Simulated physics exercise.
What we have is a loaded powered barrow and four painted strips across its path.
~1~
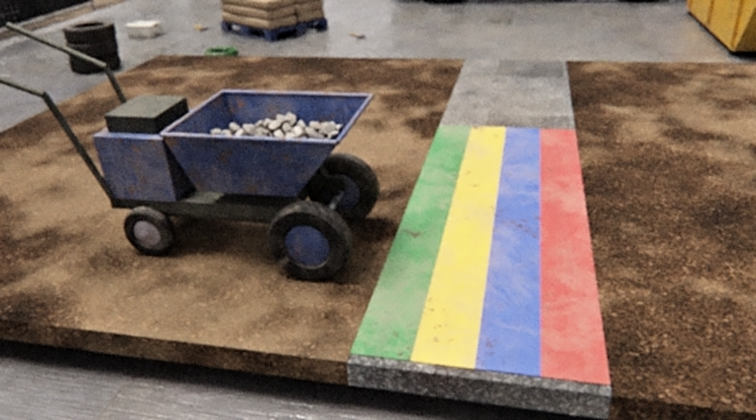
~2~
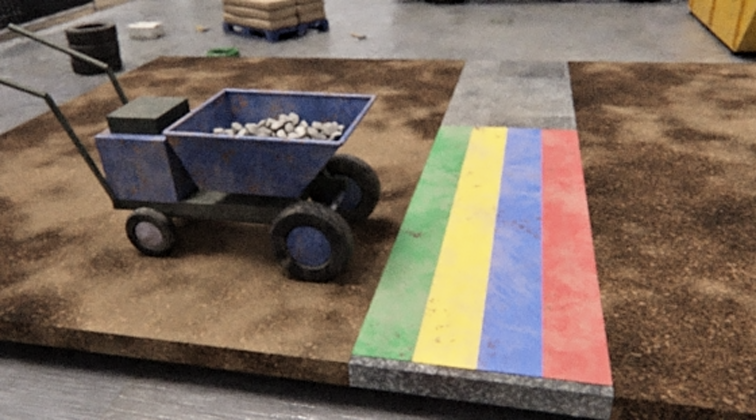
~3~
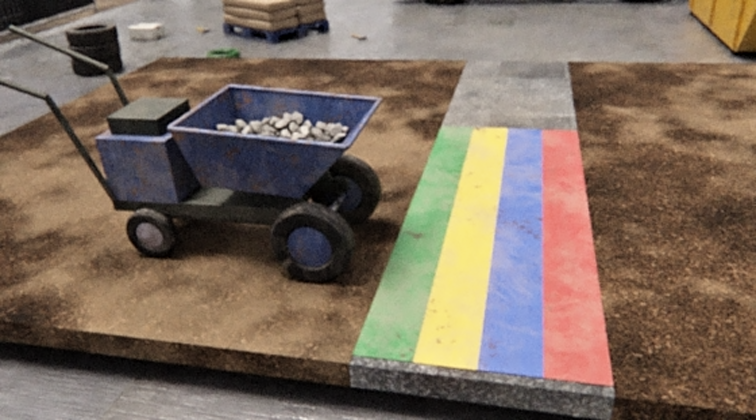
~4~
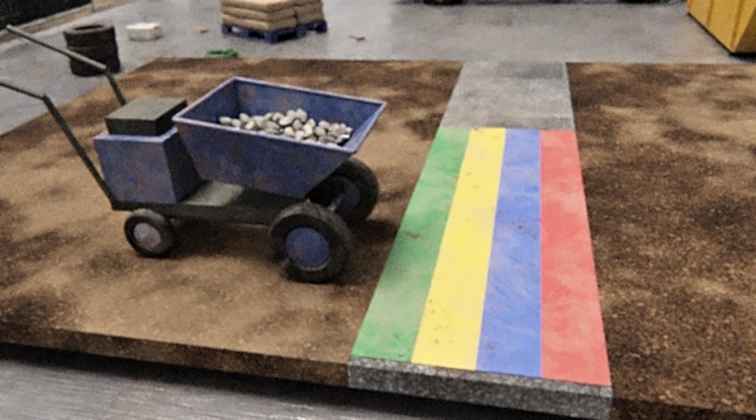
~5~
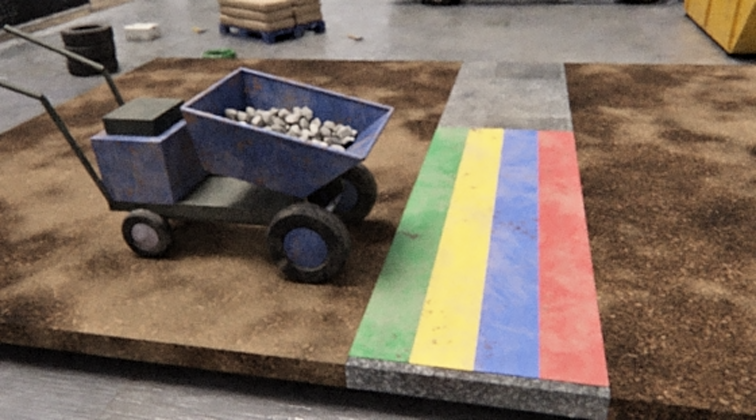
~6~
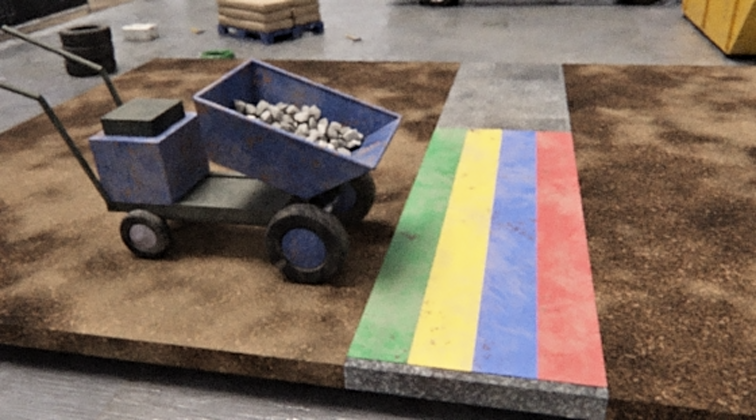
A blue powered barrow with black wheels and long handles stands on a low brown platform on a grey workshop floor, seen from slightly above and to one side. Its skip holds pale broken stones, and to its right green, yellow, blue and red strips lie side by side on a grey band. The skip starts level, then tilts gradually forward to the right, its back edge rising, while the wheels and view stay almost still.
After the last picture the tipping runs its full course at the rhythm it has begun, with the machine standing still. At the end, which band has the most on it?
Most lies over the yellow band.
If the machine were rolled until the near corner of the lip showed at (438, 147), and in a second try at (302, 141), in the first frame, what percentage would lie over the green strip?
About 0 and 40 per cent.
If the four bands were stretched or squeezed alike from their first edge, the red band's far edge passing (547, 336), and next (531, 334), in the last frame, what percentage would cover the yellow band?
Near 40 % and 30 %.
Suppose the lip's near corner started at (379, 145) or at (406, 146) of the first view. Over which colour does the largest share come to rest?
The first try: The strip in blue. The second: The blue one.
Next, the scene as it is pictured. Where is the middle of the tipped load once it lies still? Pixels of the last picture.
Near (464, 256).
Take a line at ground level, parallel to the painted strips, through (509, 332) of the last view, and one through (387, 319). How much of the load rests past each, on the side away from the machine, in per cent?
About 10 and 90 per cent.
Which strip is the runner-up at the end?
The runner-up: That blue strip.
Just after the last frame, skip tipped steeply; every one in the skip.
A moment on, skip tipped steeply; almost all in the skip; about a tenth over the yellow strip.
Further on, skip tipped right over; roughly a quarter in the skip; just a few over the green strip; roughly half over the yellow strip; roughly a quarter over the blue strip; just a few over the red strip.
When it is over, skip tipped right over; about a tenth in the skip; about a tenth over the green strip; roughly half over the yellow strip; roughly a quarter over the blue strip; about a tenth over the red strip.
